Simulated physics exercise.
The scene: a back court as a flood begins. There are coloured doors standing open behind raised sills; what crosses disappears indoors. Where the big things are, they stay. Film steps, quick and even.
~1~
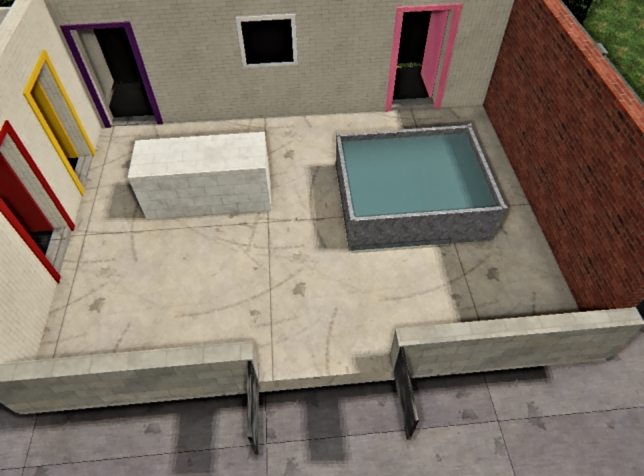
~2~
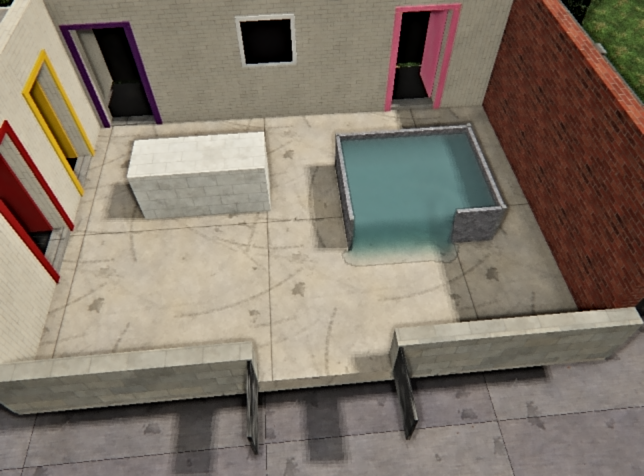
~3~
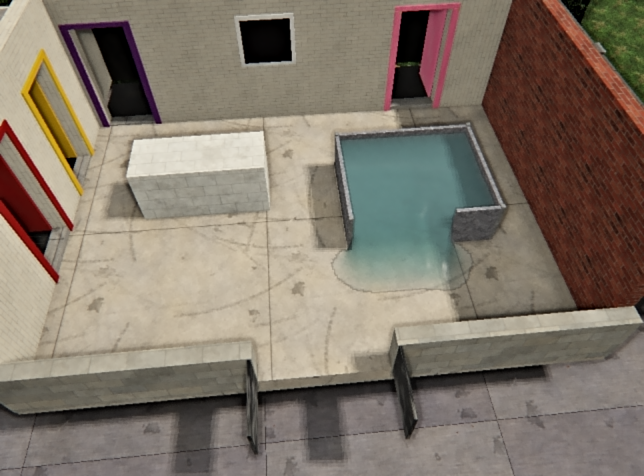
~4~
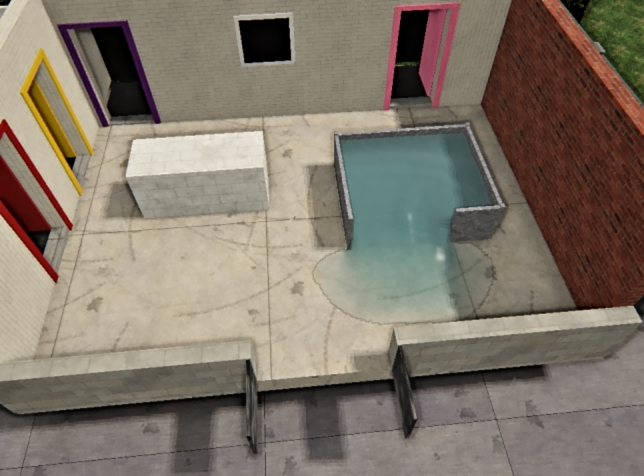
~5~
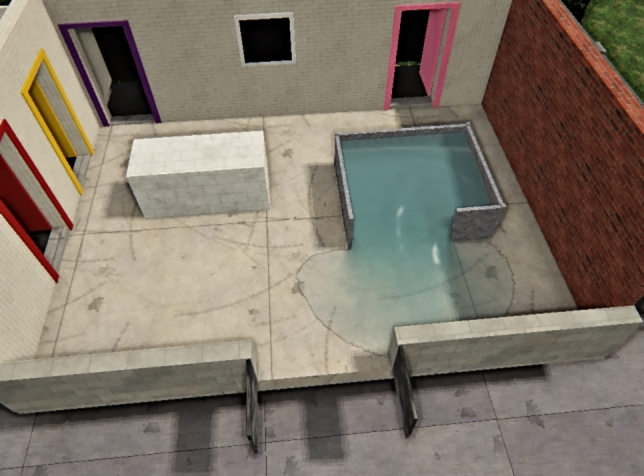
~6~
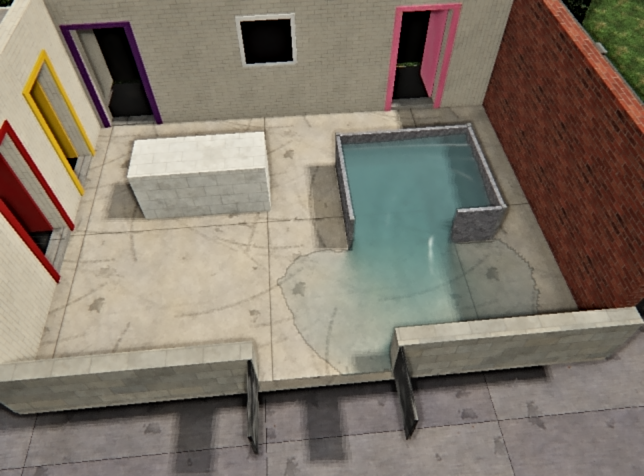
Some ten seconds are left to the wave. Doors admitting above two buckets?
One by one: The purple door swallows an okay amount of water; the pink door swallows an okay amount of water; the yellow door swallows an okay amount of water; the red door swallows an okay amount of water.
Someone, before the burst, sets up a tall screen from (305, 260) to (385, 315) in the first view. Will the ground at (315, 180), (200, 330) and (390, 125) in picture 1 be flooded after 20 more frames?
Results in order: Swamped / swamped / bone-dry.
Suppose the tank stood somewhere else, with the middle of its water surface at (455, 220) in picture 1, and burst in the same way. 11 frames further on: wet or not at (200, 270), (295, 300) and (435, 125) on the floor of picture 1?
First spot swamped, second swamped, third bare.
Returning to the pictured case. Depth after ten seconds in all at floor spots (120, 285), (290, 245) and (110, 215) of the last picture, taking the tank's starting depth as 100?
The depth comes out near 6, 2 and 4 per cent.
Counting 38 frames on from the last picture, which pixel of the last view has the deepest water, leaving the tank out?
Estimated pixel: (477, 113).
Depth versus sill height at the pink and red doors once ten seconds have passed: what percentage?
I'd say around 80 and 20 in a hundred.
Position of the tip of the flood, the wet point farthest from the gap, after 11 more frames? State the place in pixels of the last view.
The front tops out at about (167, 372).
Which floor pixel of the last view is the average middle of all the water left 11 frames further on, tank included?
Roughly (418, 253).
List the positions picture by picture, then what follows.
The water tank at (415, 173) is whole and still, in the first picture.
The front is at (350, 260), out from the gap at (402, 234), in the second picture.
Water pours out at (401, 236) and has run to (344, 276), in the third picture.
The front is at (461, 315), out from the gap at (400, 236), in the fourth picture.
Water pours out at (400, 236) and has run to a hidden place, in the fifth picture.
The front is at a hidden place, out from the gap at (401, 237), in the sixth picture.
A moment on, water covers 20 % of the floor; the purple door not reached, the pink door not reached, the yellow door not reached, the red door not reached.
Next, water covers 25 % of the floor; the purple door not reached, the pink door not reached, the yellow door not reached, the red door not reached.
Then, water covers 40 % of the floor; the purple door not reached, the pink door not reached, the yellow door not reached, the red door not reached.
Later, water covers 70 % of the floor; the purple door not reached, the pink door under two buckets in, the yellow door wet at the sill, nothing in, the red door wet at the sill, nothing in.
In the end, water covers 95 % of the floor; the purple door under two buckets in, the pink door under two buckets in, the yellow door wet at the sill, nothing in, the red door wet at the sill, nothing in.
